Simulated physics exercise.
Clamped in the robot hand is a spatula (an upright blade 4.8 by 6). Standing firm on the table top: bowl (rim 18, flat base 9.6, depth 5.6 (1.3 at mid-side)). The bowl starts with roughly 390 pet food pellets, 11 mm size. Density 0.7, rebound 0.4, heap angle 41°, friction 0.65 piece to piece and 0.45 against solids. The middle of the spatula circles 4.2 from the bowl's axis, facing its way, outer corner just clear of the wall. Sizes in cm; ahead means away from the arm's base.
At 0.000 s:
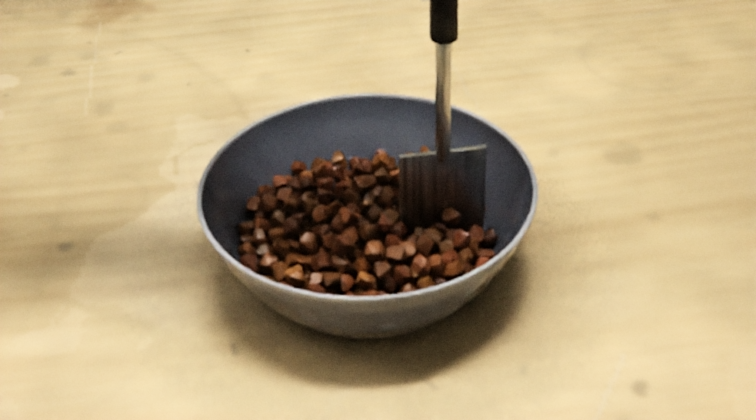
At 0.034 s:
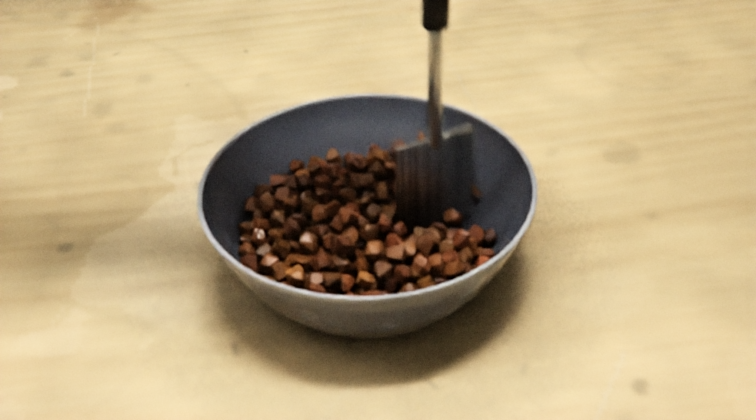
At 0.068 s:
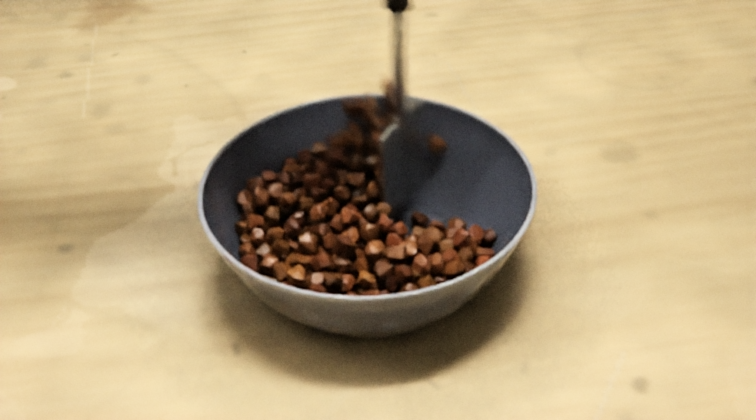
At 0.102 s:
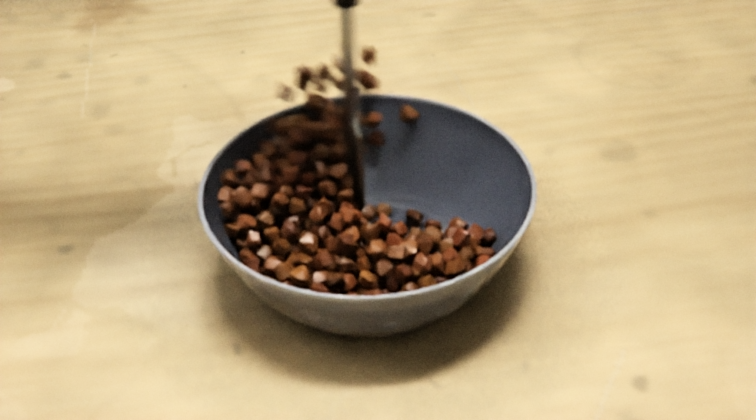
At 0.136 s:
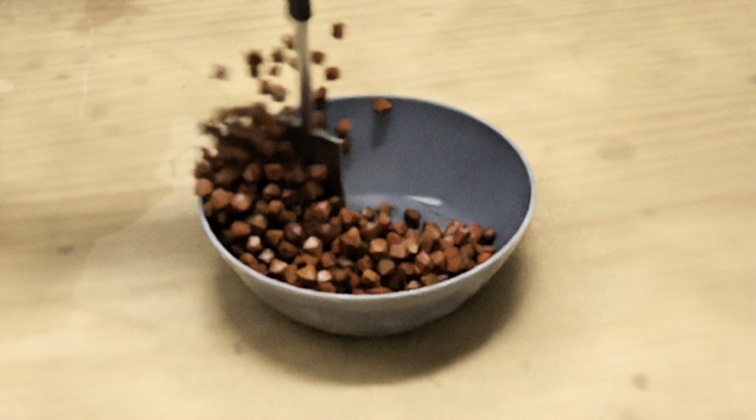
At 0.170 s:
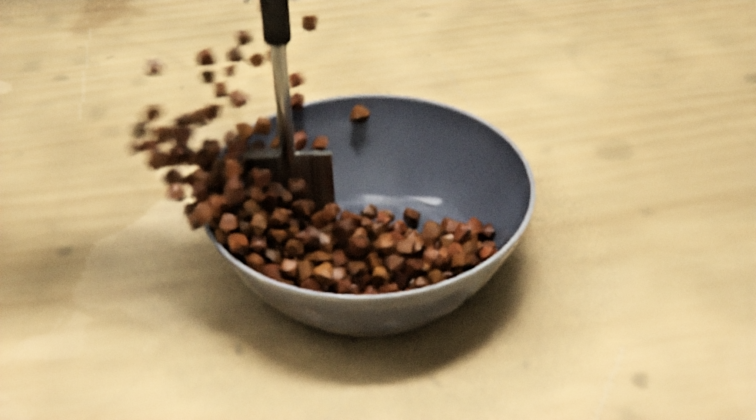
On a pale wooden table top, a spatula stood in a bowl of reddish-brown pellets, then swept around to the left, piling them against the side and flinging some up and over the rim.
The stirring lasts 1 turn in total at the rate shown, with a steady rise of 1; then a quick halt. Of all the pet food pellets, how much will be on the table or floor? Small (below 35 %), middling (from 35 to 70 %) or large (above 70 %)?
Share on the table or floor: Middling (from 35 to 70 %).
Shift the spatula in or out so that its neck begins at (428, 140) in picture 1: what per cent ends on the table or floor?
Some 35 per cent.
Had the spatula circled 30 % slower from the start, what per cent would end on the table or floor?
It would be near 35 per cent.
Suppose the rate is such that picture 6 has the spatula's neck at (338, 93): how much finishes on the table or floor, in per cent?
Some 25 per cent.
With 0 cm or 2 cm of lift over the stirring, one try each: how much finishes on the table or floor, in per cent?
Some 50 and 40 per cent.
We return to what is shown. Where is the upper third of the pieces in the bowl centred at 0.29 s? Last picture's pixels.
At about (471, 209).
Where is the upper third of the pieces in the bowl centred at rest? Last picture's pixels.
Around (409, 169).
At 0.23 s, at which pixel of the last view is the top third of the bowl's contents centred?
Around (365, 258).
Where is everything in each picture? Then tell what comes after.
In the first picture, spatula neck at (443, 128), 0° round; upper third of the load around (351, 224), from x 245 to 490, top at y 155; 393 in the bowl.
In the second picture, spatula neck at (435, 115), 16° round; upper third of the load around (360, 213), from x 245 to 490, top at y 140.
In the third picture, spatula neck at (399, 95), 54° round; upper third of the load around (349, 191), from x 245 to 490, top at y 85.
In the fourth picture, spatula neck at (350, 91), 91° round; upper third of the load around (311, 175), from x 225 to 485, top at y 40; 389 in the bowl, 4 in flight or on the tool.
In the fifth picture, spatula neck at (307, 104), 129° round; upper third of the load around (267, 176), from x 200 to 485, top at y 15; 380 in the bowl, 13 in flight or on the tool.
In the sixth picture, spatula neck at (286, 130), 167° round; upper third of the load around (238, 192), from x 140 to 490, top at y 5; 359 in the bowl, 34 in flight or on the tool.
After 0.23 s, 236° round, highest piece 13 above the table; 312 in the bowl, 4 on the table or floor, 77 in flight or on the tool.
After 0.29 s, 304° round, highest piece 13 above the table; 266 in the bowl, 30 on the table or floor, 97 in flight or on the tool.
After 0.52 s, 0° round, highest piece 6 above the table; 212 in the bowl, 180 on the table or floor, 1 in flight or on the tool.
After 1.22 s, 0° round, highest piece 6 above the table; 212 in the bowl, 181 on the table or floor.
At rest, 212 in the bowl, 181 on the table or floor. That is 46 % on the table or floor.
